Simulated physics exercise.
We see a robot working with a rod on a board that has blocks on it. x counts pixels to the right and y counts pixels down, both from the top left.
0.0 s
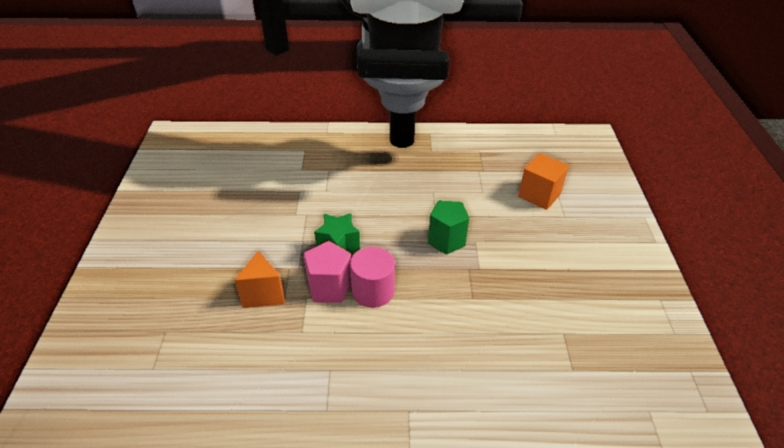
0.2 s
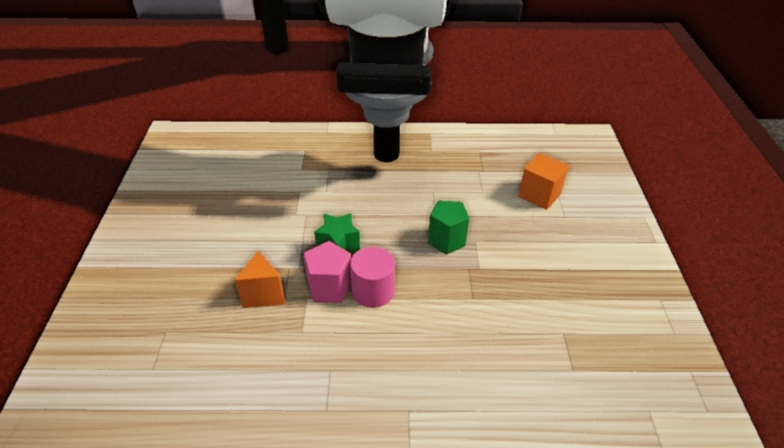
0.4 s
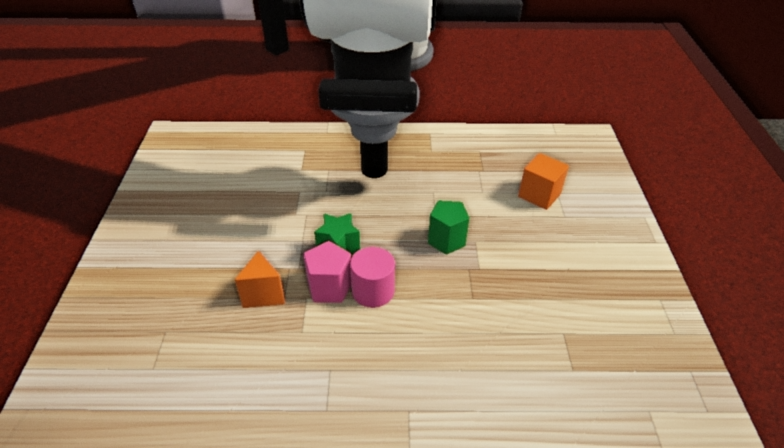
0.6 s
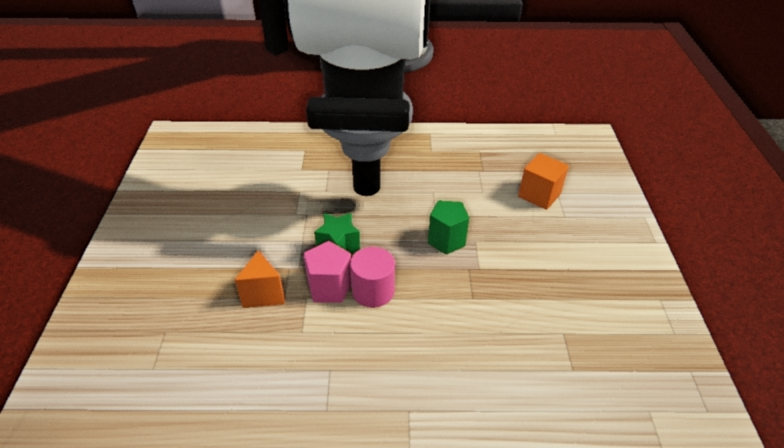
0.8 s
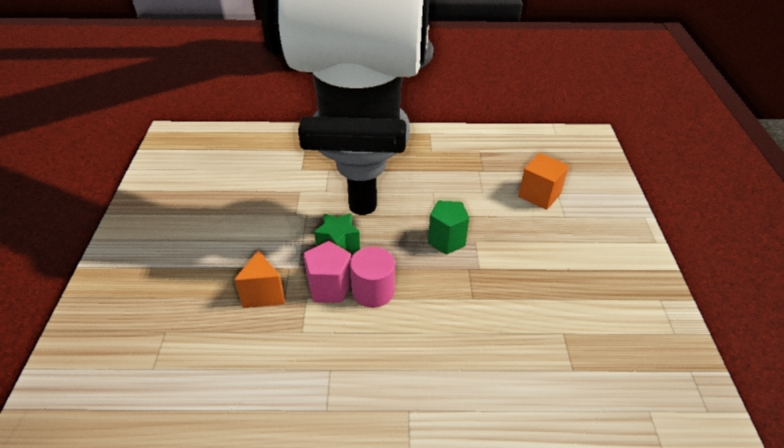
A robot arm with a white and black body and a dark rod reaches over a pale wooden board on a red surface, seen from above at the front. An orange triangle, green star, pink pentagon and pink cylinder sit left of centre, with a green block nearer the middle and an orange one upper right. The rod moves forward and slightly left toward the star while the blocks and camera stay still.
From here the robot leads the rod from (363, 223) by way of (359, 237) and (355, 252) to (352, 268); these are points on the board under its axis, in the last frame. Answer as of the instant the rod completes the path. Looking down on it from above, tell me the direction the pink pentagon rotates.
I'd predict that, seen from above, the pink pentagon rotates counter-clockwise.
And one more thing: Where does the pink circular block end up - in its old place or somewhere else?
Stays where it is.
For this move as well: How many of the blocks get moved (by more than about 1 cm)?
Two blocks move.
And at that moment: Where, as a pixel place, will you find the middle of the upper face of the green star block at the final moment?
The middle of its upper face should be somewhere near (316, 252).
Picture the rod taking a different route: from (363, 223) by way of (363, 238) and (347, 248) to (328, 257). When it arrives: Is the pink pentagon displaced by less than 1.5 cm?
No, that is not what happens.
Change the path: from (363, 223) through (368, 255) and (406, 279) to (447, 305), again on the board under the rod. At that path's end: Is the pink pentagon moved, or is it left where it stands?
At the end of the path, the pink pentagon has moved off its old spot.
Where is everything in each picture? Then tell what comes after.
Rod's lower end at (402, 141); pink pentagon at (327, 259); green star block at (337, 226); pink circular block at (373, 262), in the first frame.
Rod at (387, 155); blocks still, in the second frame.
Rod at (374, 170); blocks still, in the third frame.
Rod at (367, 188); blocks still, in the fourth frame.
Rod at (363, 206); pink pentagon at (327, 259); green star block at (337, 226); pink circular block at (373, 262), in the fifth frame.
On the path given first. Halfway along, rod at (355, 228); pink pentagon at (317, 272); green star block at (329, 238).
At the end, rod at (351, 251); pink pentagon at (304, 283), turned 30° anticlockwise; green star block at (316, 252), turned 50° clockwise; pink circular block still.
